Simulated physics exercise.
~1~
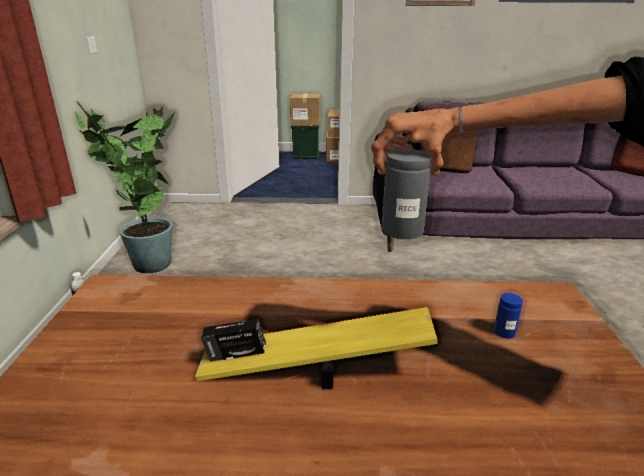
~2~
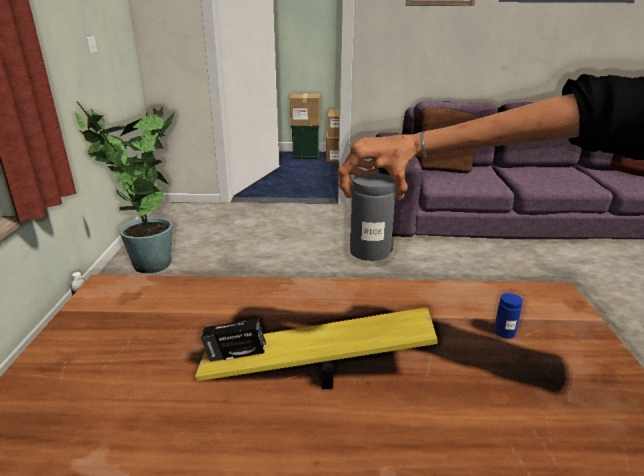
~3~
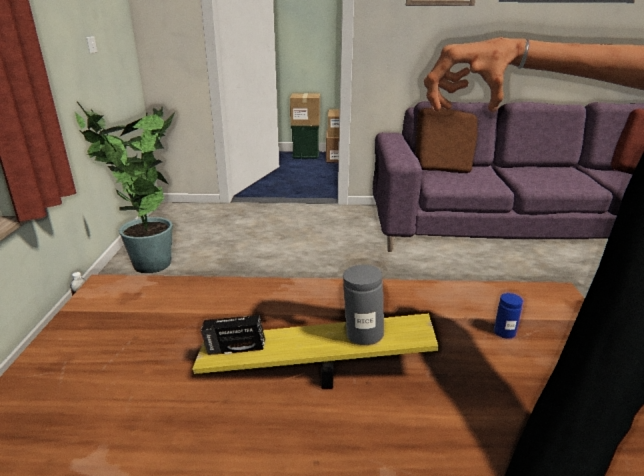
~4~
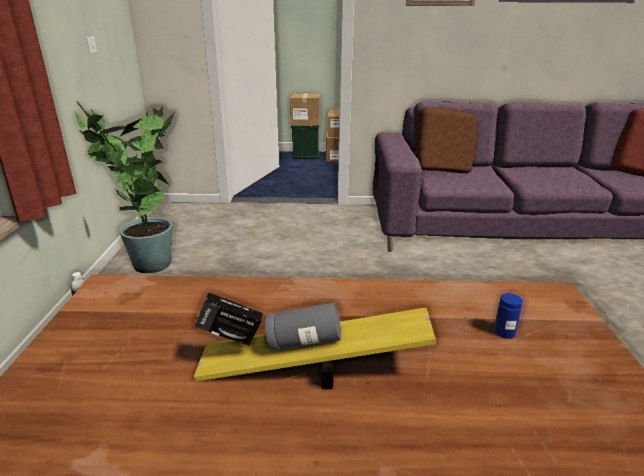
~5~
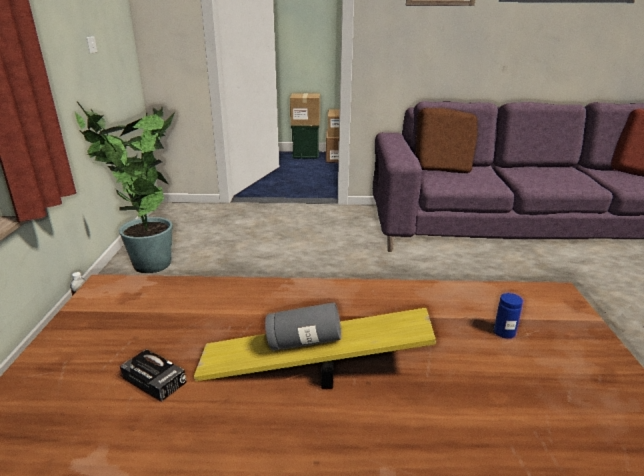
The footage shows a hand setting a grey jar upright on a tilted yellow plank holding a black packet, then withdrawing; the jar topples onto its side, the packet slides off the left end onto the table, and the plank ends tilted as before, the blue shaker unmoved.
